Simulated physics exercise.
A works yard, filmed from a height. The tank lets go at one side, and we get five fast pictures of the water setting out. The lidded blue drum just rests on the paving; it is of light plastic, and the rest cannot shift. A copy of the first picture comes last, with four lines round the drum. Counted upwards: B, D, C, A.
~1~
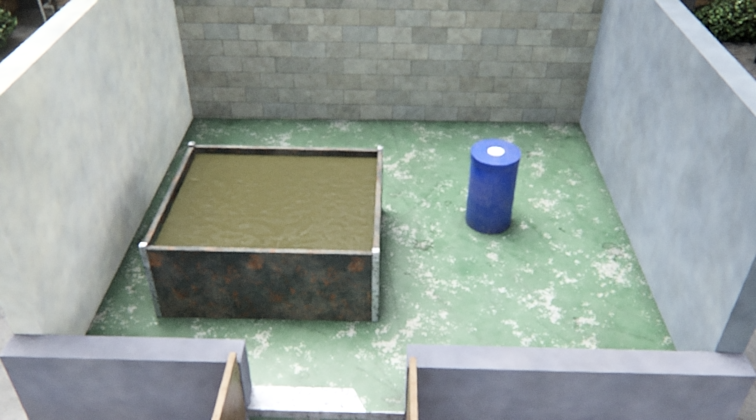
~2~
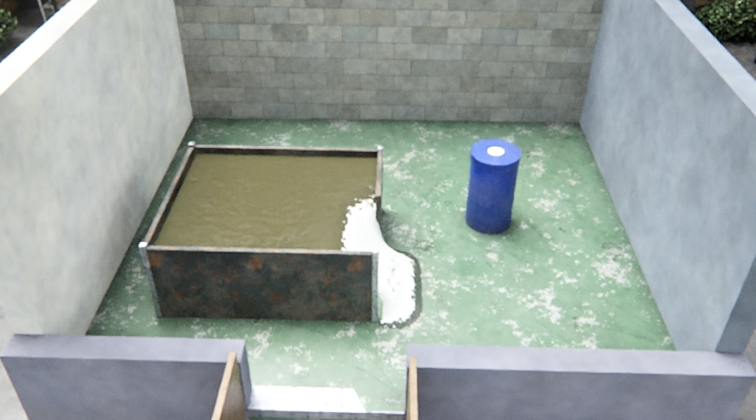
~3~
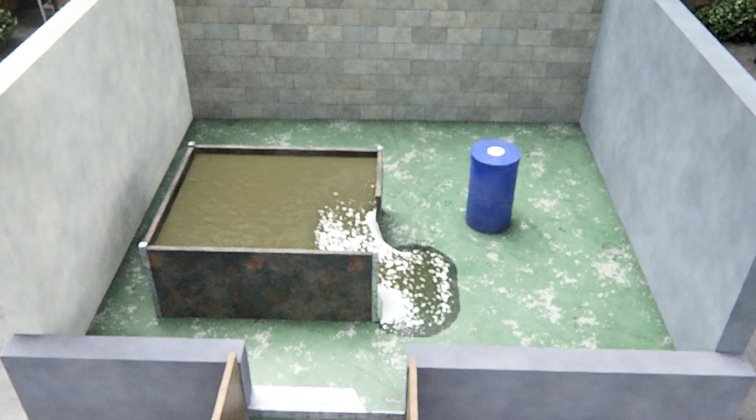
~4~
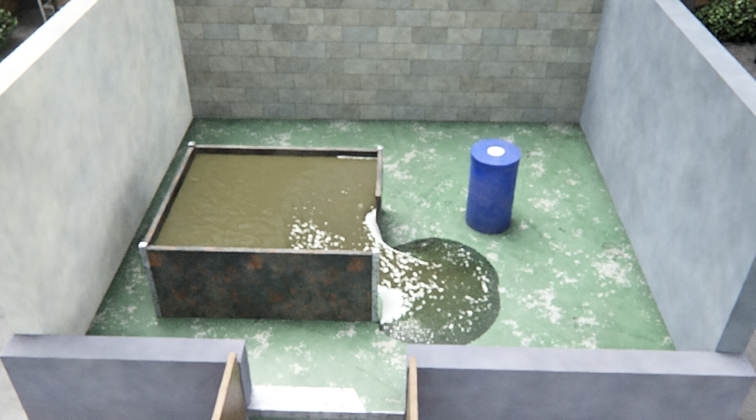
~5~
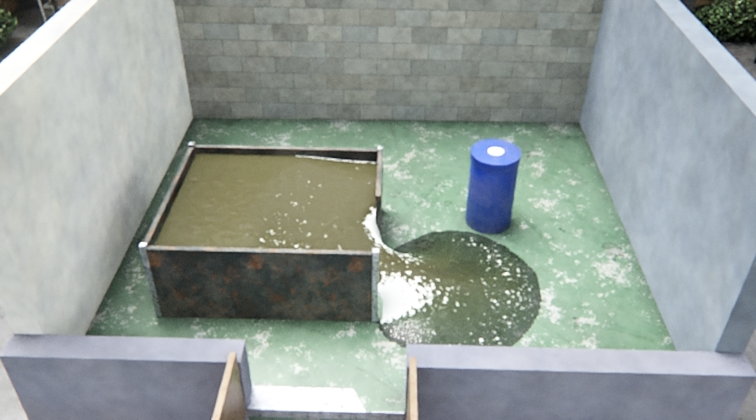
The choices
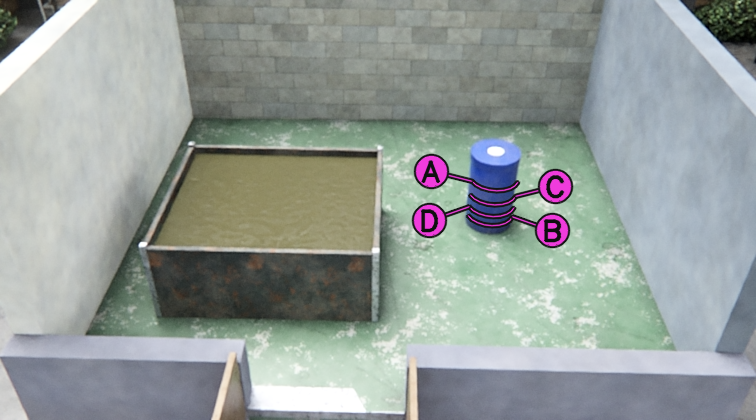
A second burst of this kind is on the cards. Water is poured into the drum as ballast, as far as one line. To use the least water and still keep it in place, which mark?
Go for D.
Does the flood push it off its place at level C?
No.
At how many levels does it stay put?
Three.
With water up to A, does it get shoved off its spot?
No, that is safe.
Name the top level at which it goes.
That would be B.
On the marked copy, A at (496, 190); B at (492, 225); C at (494, 204); D at (493, 216); from the bottom up B, D, C, A.
If A is chosen, it does not move.
If B is chosen, it is pushed about half its own width away.
If C is chosen, it does not move.
If D is chosen, it does not move.
